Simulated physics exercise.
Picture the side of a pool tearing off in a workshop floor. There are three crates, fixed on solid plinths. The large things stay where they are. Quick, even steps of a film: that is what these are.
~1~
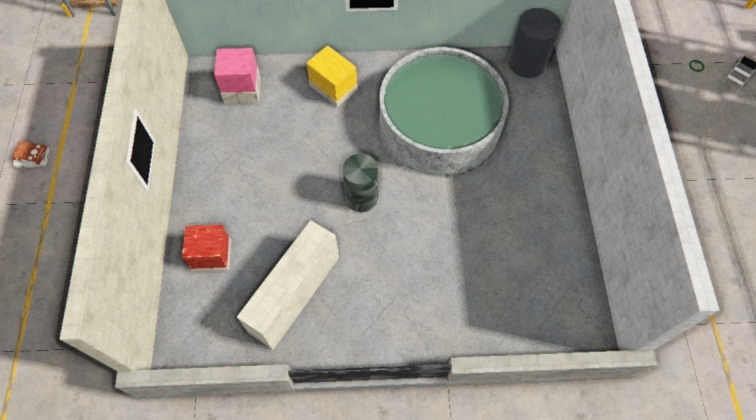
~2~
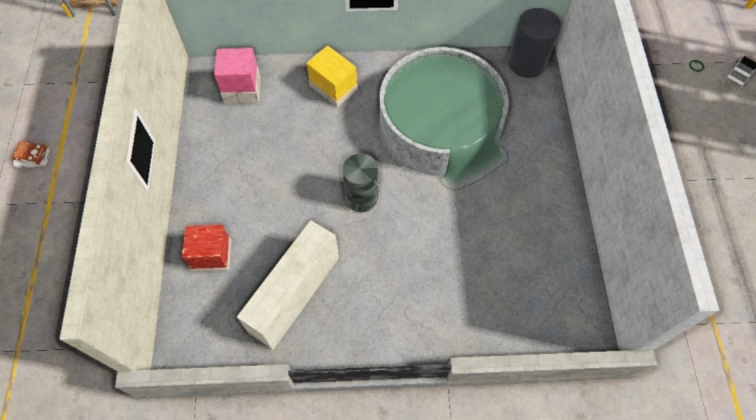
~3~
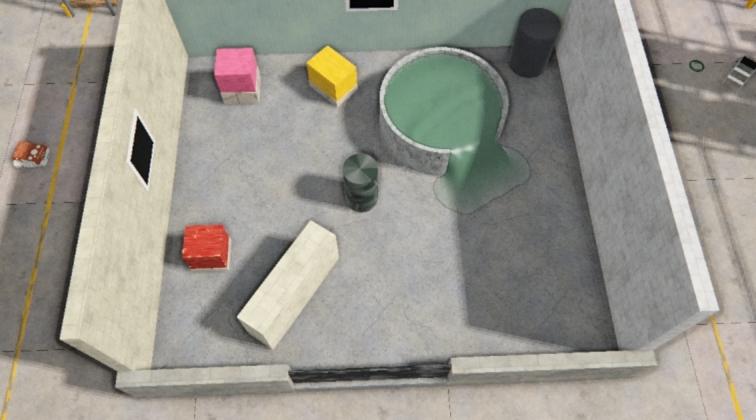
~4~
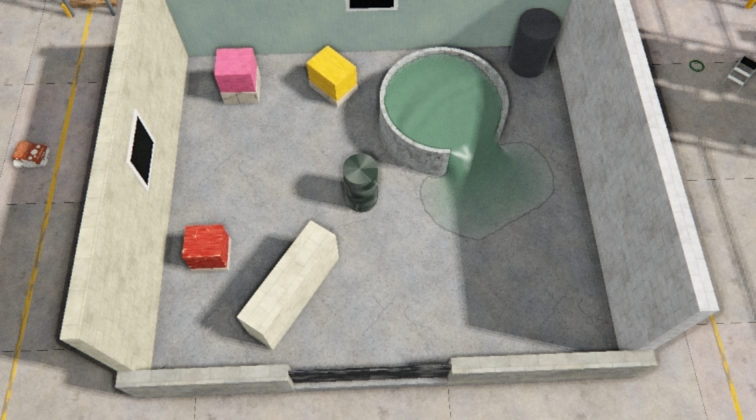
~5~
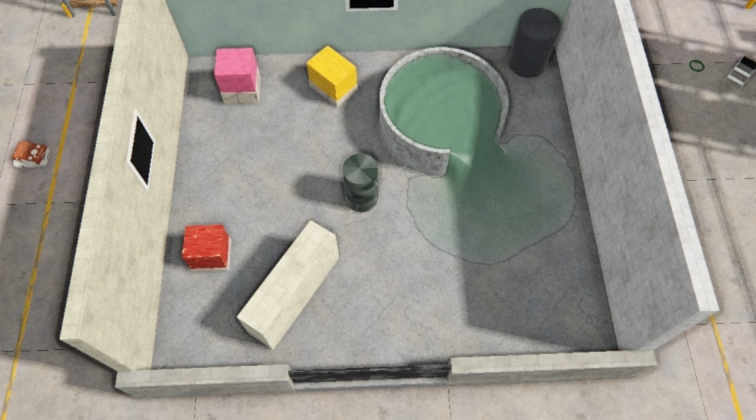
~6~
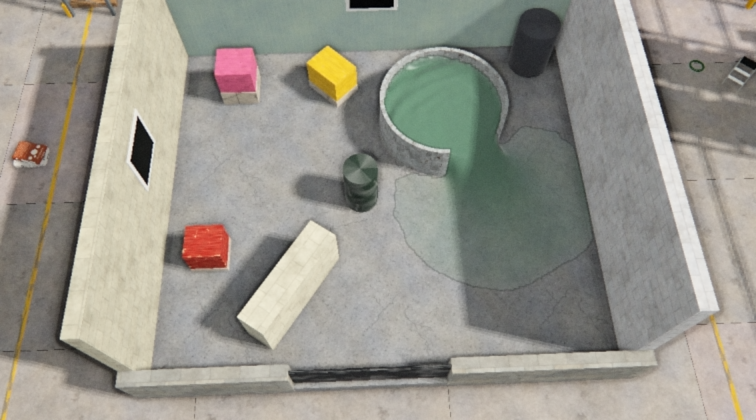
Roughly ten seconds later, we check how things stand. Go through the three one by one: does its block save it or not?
In the end pink crate: Dry; red crate: Dry; yellow crate: Dry.
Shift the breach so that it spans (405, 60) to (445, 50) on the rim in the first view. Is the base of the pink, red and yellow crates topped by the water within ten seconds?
Well, pink stays clear and red is doused, but yellow is doused.
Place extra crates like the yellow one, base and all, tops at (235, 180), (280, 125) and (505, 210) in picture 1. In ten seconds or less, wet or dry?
Stays clear, stays clear, gets flooded.
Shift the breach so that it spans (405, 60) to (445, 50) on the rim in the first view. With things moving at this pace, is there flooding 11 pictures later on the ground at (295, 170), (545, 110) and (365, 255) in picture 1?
One by one, they turn out not soaked, drenched and not soaked.
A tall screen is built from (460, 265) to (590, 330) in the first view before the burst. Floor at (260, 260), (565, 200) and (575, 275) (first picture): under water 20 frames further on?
One after the other: Clear, awash, awash.
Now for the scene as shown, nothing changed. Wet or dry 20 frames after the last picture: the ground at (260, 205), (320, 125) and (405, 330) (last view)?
Status by point, in sequence: Unwetted; unwetted; waterlogged.
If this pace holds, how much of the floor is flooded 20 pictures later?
That's roughly 40 per cent.
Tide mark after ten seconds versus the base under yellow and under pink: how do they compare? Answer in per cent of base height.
Around 30 % and 20 %.
A moment on, water covers 30 % of the floor; the pink crate not reached, the red crate not reached, the yellow crate not reached.
Next, water covers 30 % of the floor; the pink crate not reached, the red crate not reached, the yellow crate not reached.
Then, water covers 40 % of the floor; the pink crate not reached, the red crate not reached, the yellow crate not reached.
Later, water covers 65 % of the floor; the pink crate not reached, the red crate water round its plinth, the yellow crate not reached.
In the end, water covers 100 % of the floor; the pink crate stayed above the water, the red crate stayed above the water, the yellow crate stayed above the water.
